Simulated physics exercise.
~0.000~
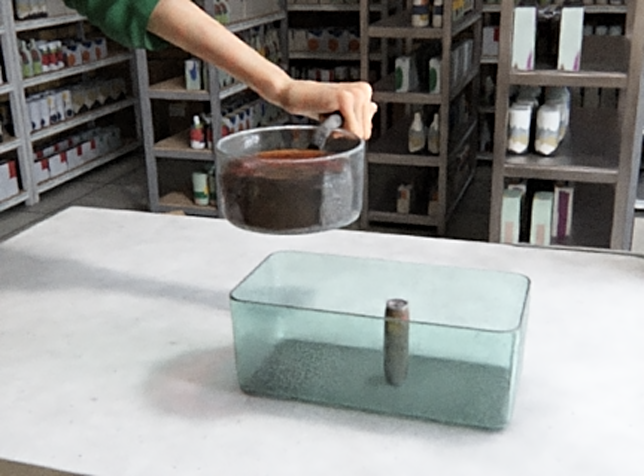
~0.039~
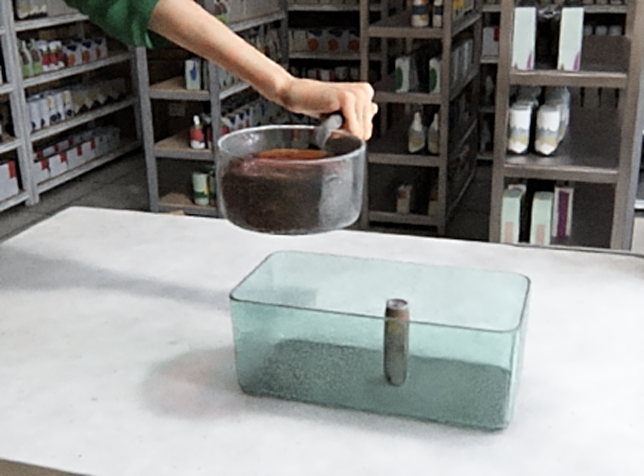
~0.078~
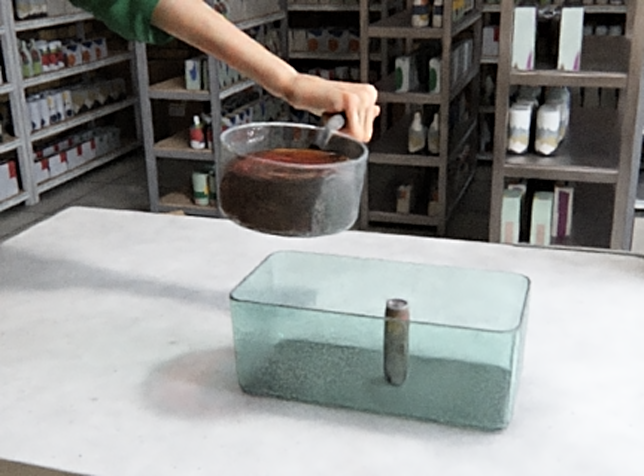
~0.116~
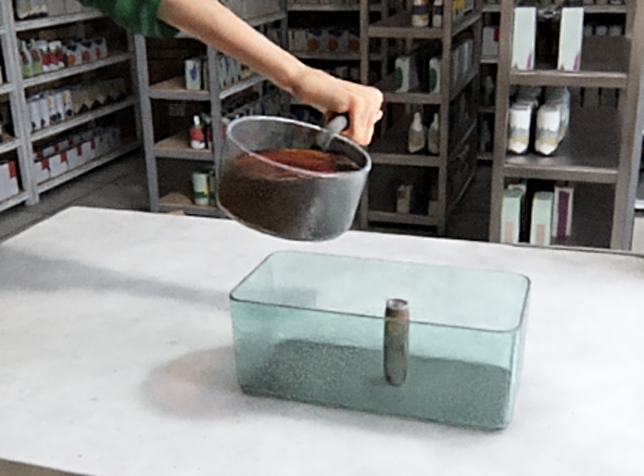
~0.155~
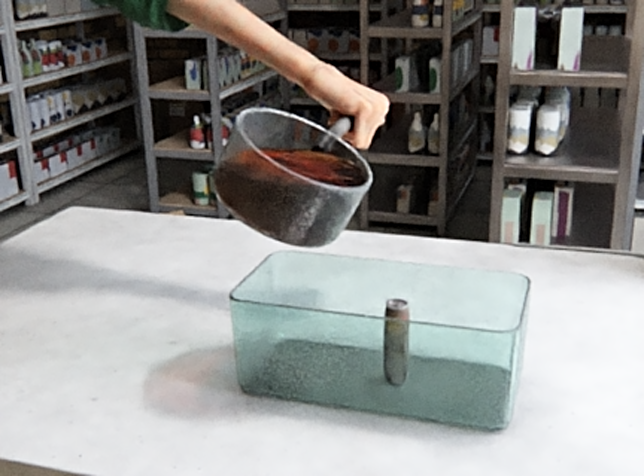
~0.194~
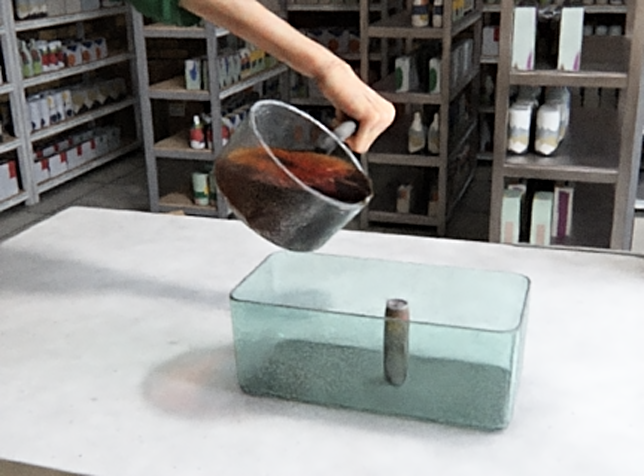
A hand tilts a small clear pot of dark tea rightward above a long basin.
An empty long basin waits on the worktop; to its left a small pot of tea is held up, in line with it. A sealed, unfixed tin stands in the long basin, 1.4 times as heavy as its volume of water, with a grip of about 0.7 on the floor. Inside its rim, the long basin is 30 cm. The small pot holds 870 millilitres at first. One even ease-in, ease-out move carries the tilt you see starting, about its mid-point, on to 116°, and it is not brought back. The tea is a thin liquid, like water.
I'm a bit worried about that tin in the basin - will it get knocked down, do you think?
It tips over.
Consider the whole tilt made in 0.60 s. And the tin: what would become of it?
The tin tips over.
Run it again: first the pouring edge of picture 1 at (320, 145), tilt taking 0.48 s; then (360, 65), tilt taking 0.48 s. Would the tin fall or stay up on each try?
First it goes over; then it falls.
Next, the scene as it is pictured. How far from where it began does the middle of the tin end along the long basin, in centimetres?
Around 7.5 cm.
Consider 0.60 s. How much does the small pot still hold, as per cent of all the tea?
2 %.
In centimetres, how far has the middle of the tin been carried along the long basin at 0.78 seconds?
Around 6 centimetres.
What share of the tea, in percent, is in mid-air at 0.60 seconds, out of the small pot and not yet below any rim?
About 4 per cent.
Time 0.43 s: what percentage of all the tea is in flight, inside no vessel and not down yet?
I'd say close to 30 per cent.
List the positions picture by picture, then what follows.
In the first frame, it leans 0°; its right rim is at (360, 149); the tea meets the walls at (229, 161) and (359, 169); the long basin's rim runs from (252, 274) to (526, 304); the tin's top is at (397, 307).
In the second frame, it leans 2°; its right rim is at (361, 151); the tea meets the walls at (230, 160) and (359, 169).
In the third frame, it leans 7°; its right rim is at (364, 159); the tea meets the walls at (231, 159) and (361, 172).
In the fourth frame, it leans 16°; its right rim is at (366, 170); the tea meets the walls at (230, 159) and (363, 175).
In the fifth frame, it leans 27°; its right rim is at (367, 186); the tea meets the walls at (229, 155) and (367, 180).
In the sixth frame, it leans 41°; its right rim is at (364, 203); the tea meets the walls at (227, 149) and (355, 183); 2 per cent is over the edge.
Then, 0.43 s in, the tilt is 113° and 15 per cent is still to pour; the tin stands where it began.
Then, 0.60 s in, the tilt is 116° and 2 per cent is still to pour; the tin leans 18°.
Then, 0.78 s in, the tilt is 116° and 0 per cent is still to pour; the tin leans 55°.
Then, 0.98 s in, the tilt is 116° and 0 per cent is still to pour; the tin lies on its side.
Finally, the tin lies on its side.
